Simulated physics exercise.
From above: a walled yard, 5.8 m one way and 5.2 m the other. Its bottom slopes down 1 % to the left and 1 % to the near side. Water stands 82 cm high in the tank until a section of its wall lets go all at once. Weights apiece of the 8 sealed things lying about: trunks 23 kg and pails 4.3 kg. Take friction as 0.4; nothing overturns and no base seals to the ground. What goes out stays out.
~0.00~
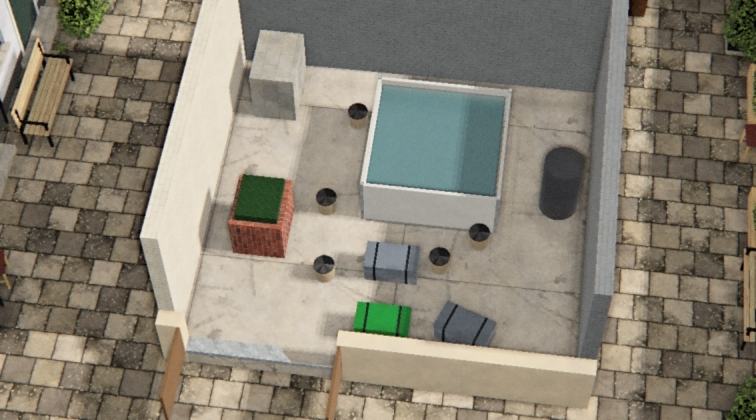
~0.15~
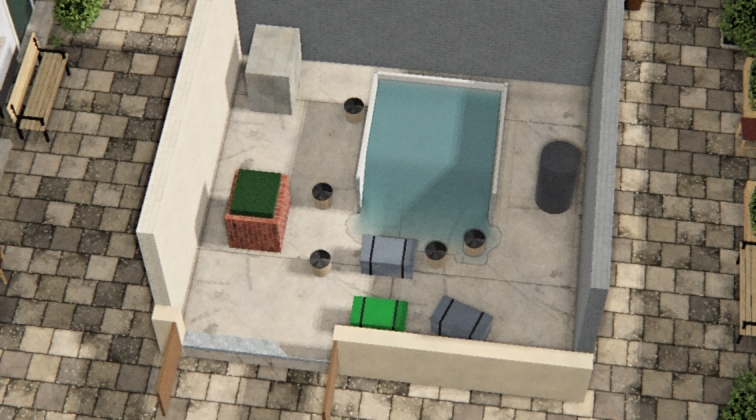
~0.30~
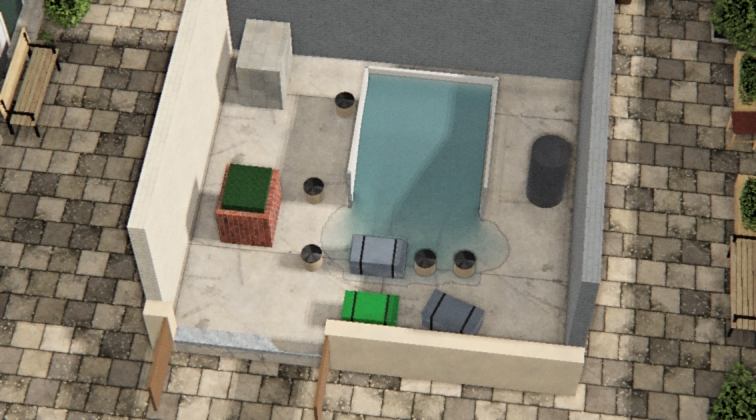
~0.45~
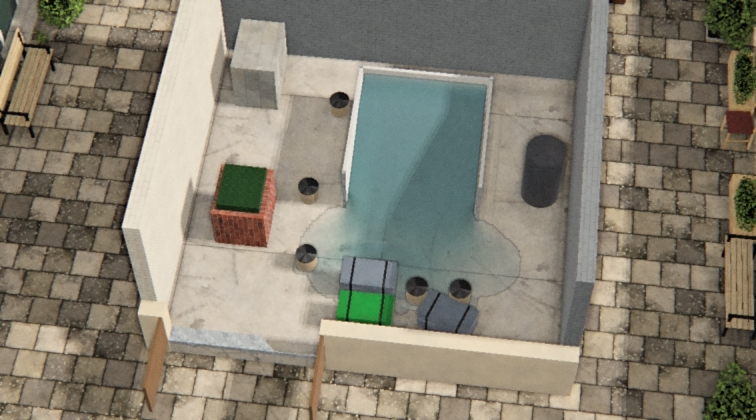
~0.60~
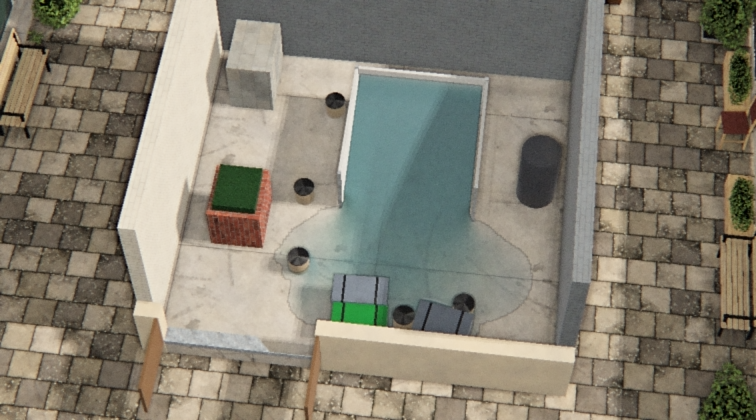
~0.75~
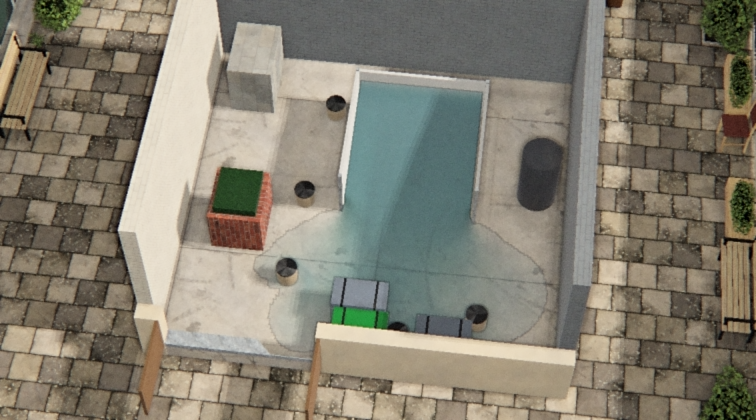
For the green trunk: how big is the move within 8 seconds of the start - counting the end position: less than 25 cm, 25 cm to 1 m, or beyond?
The green trunk travels far.
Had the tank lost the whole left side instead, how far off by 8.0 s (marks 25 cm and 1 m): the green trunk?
In that case the green trunk is nudged along.
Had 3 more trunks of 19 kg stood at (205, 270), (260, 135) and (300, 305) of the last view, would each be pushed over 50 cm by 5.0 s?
In turn: Under, less, more.
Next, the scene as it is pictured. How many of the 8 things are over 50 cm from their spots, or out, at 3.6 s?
By then 6.
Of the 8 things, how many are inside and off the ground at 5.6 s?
At that moment 3.
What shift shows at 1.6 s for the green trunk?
About 30 cm.
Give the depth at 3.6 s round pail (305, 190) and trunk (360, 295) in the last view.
About 0 and 16 cm.
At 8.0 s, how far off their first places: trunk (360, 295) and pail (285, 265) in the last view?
In turn: 250 cm, gone out.
After 1.6 s the green trunk is near (343, 310), 0.3 m from its start, afloat; 0 of 8 are out; 5 afloat.
After 3.6 s the green trunk has gone out; 3 of 8 are out; 2 afloat.
After 5.6 s the green trunk has gone out; 3 of 8 are out; 3 afloat.
After 8.0 s the green trunk has gone out; 3 of 8 are out; 3 afloat.
